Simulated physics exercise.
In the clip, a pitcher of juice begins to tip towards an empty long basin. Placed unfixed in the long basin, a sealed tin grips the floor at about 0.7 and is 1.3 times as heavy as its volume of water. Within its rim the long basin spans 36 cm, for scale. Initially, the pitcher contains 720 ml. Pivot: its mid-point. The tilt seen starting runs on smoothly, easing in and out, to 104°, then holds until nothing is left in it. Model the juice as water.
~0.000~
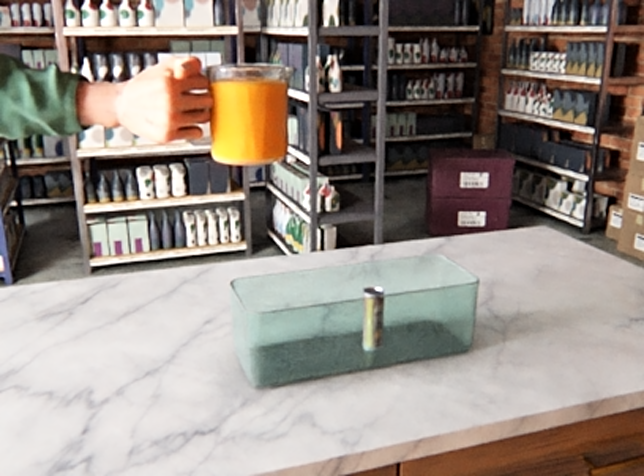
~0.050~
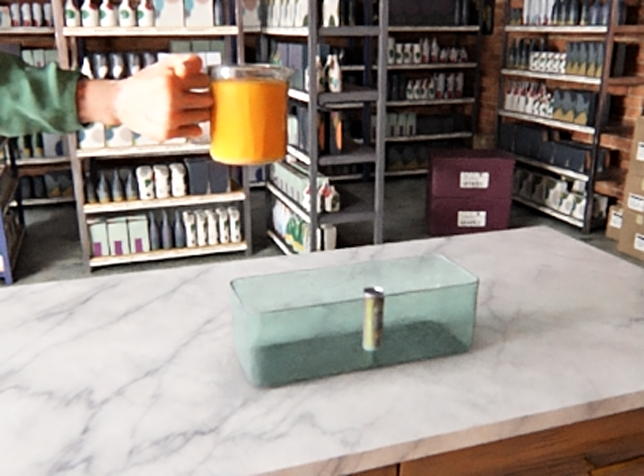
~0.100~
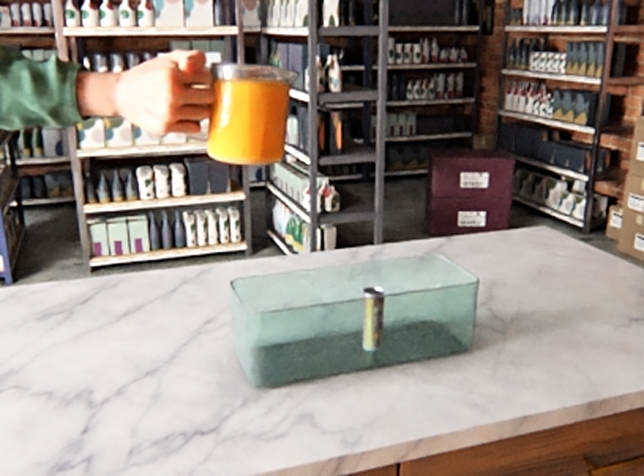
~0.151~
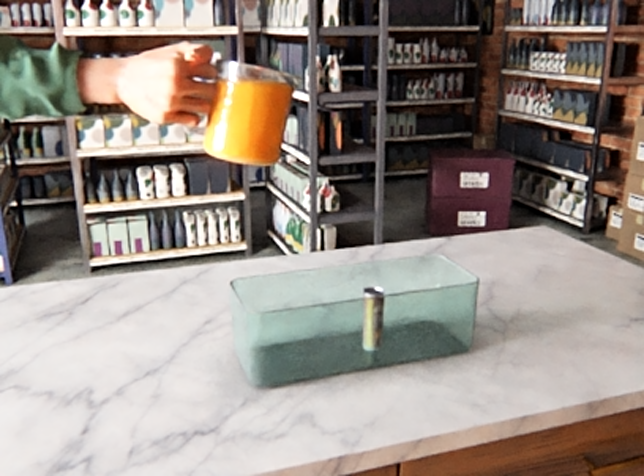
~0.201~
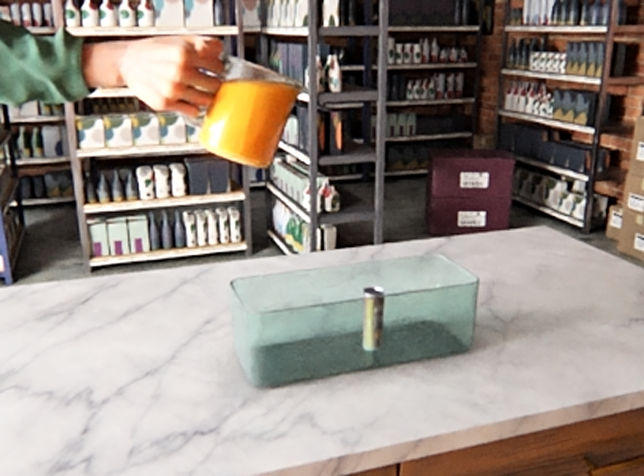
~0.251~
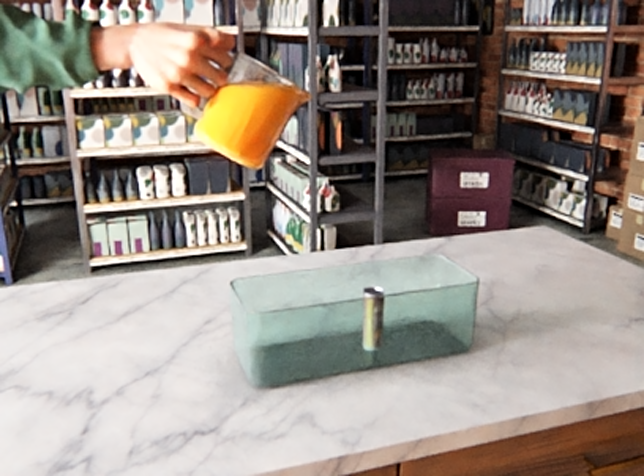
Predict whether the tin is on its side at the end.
It's going to be knocked down.
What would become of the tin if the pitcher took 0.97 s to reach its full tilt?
Outcome - the tin ends up overturned.
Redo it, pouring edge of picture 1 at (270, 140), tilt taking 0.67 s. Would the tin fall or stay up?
Then it stays on its base.
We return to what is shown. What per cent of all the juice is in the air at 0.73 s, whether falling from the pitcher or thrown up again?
Close to 34 per cent.
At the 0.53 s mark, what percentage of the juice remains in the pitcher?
Close to 60 in a hundred.
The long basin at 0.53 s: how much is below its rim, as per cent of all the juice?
Near 4 in a hundred.
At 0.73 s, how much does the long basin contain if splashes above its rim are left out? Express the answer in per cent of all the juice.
That comes to about 50 percent.
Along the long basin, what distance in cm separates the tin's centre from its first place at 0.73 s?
The tin has gone some 1 cm.
After 0.53 s the tilt is 93° and 60 per cent is still to pour; the tin stands where it began.
After 0.73 s the tilt is 104° and 17 per cent is still to pour; the tin stands 1 cm from where it began.
After 0.94 s the tilt is 104° and 3 per cent is still to pour; the tin lies on its side.
After 1.17 s the tilt is 104° and 0 per cent is still to pour; the tin lies on its side.
In the end the tin lies on its side.
